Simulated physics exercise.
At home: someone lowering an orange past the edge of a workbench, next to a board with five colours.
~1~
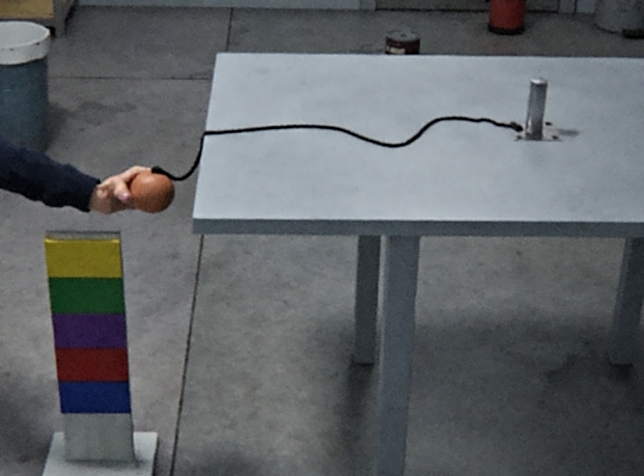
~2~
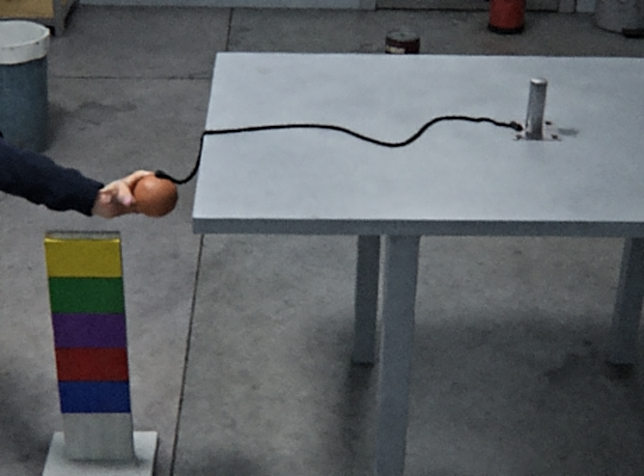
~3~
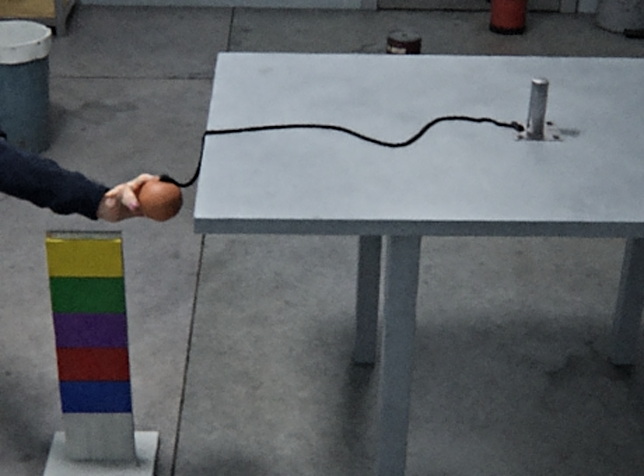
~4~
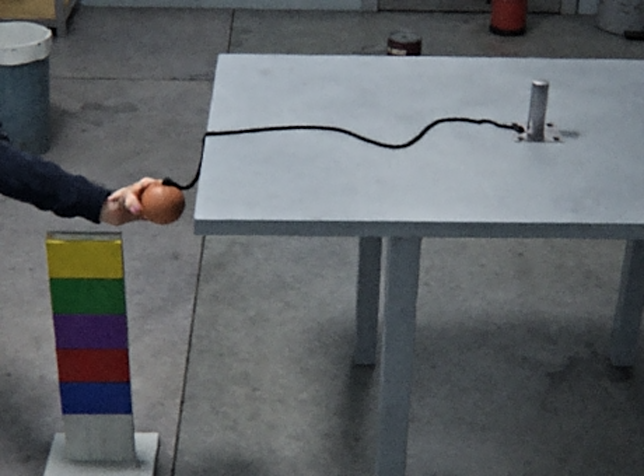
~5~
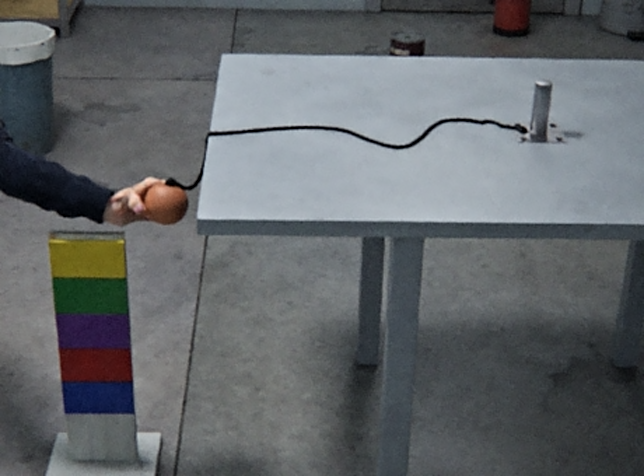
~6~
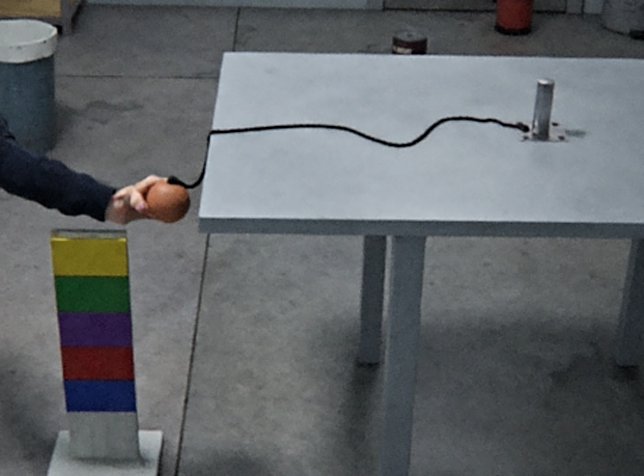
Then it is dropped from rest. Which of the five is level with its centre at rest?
Its centre hangs level with the green band.
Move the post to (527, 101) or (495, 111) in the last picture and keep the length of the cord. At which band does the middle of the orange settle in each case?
One after the other, green; purple.
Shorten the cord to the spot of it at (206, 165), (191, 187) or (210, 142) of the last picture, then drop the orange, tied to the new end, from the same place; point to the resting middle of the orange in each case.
The places are (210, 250), (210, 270) and (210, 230).
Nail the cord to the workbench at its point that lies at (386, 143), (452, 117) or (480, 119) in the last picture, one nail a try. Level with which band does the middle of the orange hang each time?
One after the other, yellow; green; green.
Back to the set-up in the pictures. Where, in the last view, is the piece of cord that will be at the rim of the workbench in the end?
That spot is around (276, 128).
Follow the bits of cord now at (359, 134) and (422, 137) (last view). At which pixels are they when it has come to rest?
Near (298, 131) and (380, 131).
Soon after, orange near (236, 295); level with green.
After that, orange near (204, 283); level with green.
In the end, orange near (210, 289); level with green. Its middle rests at the green band.
